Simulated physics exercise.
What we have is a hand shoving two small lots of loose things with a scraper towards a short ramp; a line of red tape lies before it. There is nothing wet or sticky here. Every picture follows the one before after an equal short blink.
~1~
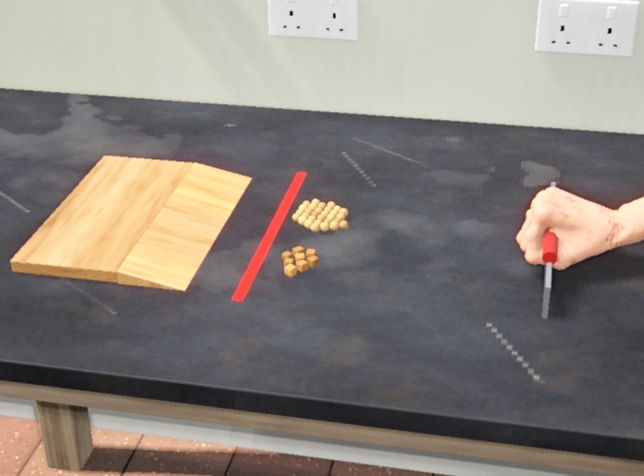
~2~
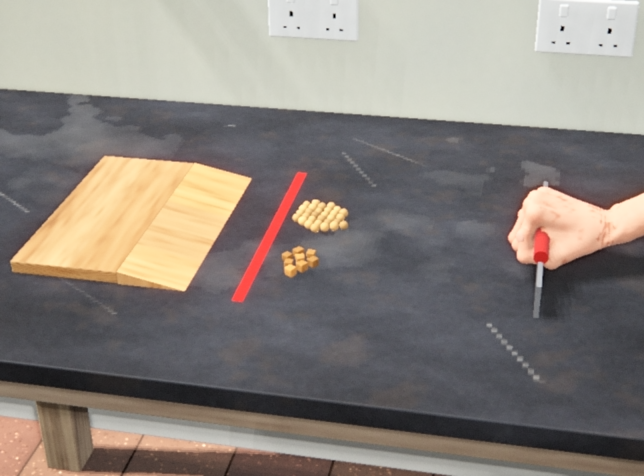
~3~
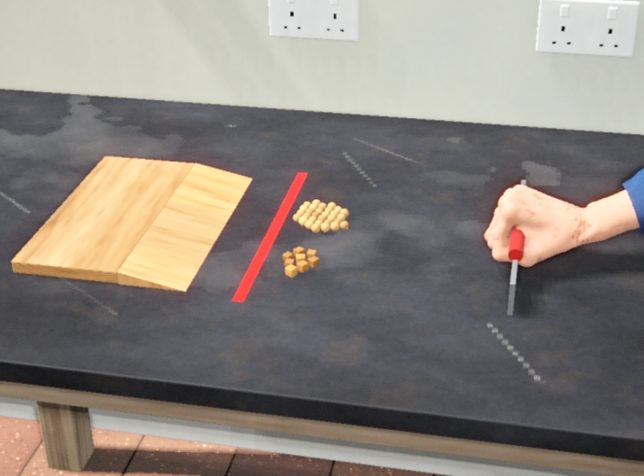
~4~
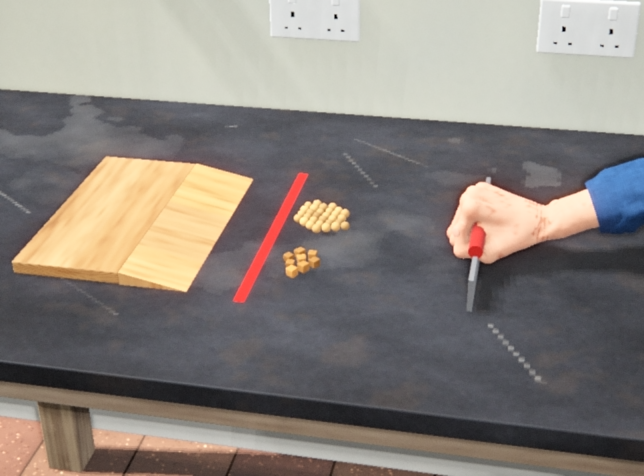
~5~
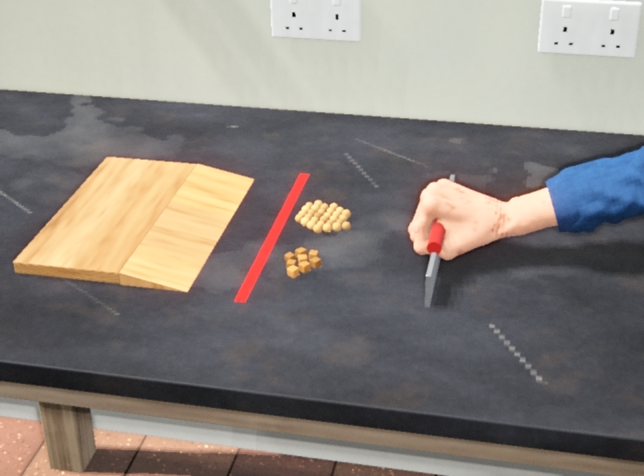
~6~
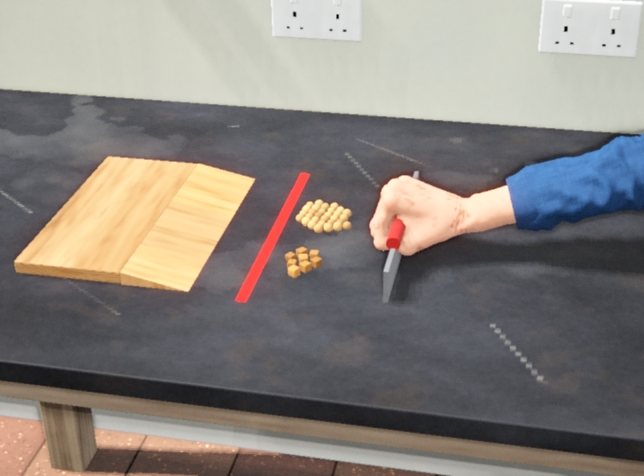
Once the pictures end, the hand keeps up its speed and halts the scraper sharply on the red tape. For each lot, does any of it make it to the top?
Front lot: No, it stops short; back lot: Yes, some gets there.
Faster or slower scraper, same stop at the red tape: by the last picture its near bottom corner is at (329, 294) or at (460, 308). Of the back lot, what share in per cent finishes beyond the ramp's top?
Lab note: Share about 100 per cent at the first pace, 10 per cent at the second.
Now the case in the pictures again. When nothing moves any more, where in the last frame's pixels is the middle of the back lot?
Near (54, 207), roughly.
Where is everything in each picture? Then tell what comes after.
Scraper (547, 292), at rest; red tape (299, 179); top of the ramp (123, 263); front lot (300, 259), a few brown sugar cubes; back lot (325, 215), some round wooden beads, in the first frame.
Scraper (538, 292); back lot (325, 215), in the second frame.
Scraper (512, 289); front lot (301, 259), in the third frame.
Scraper (472, 286); back lot (326, 216), in the fourth frame.
Scraper (430, 282); front lot (303, 260), in the fifth frame.
Scraper (388, 277); red tape (302, 180); top of the ramp (126, 264); front lot (304, 260); back lot (328, 216), in the sixth frame.
Then, 0.12 s later than the last frame, scraper still moving, near (323, 210); front lot every one short of the ramp; back lot every one short of the ramp.
Then, 0.26 s later than the last frame, scraper stopped at the red tape; front lot every one short of the ramp; back lot about a tenth on the ramp, almost all short of the ramp.
Then, 0.54 s later than the last frame, scraper stopped at the red tape; front lot the larger part on the ramp, roughly a quarter short of the ramp; back lot roughly two thirds past the top, roughly a third on the ramp.
When it is over, scraper stopped at the red tape; front lot not one past the top, roughly two thirds on the ramp, roughly a third short of the ramp; back lot the larger part past the top, about a tenth short of the ramp.
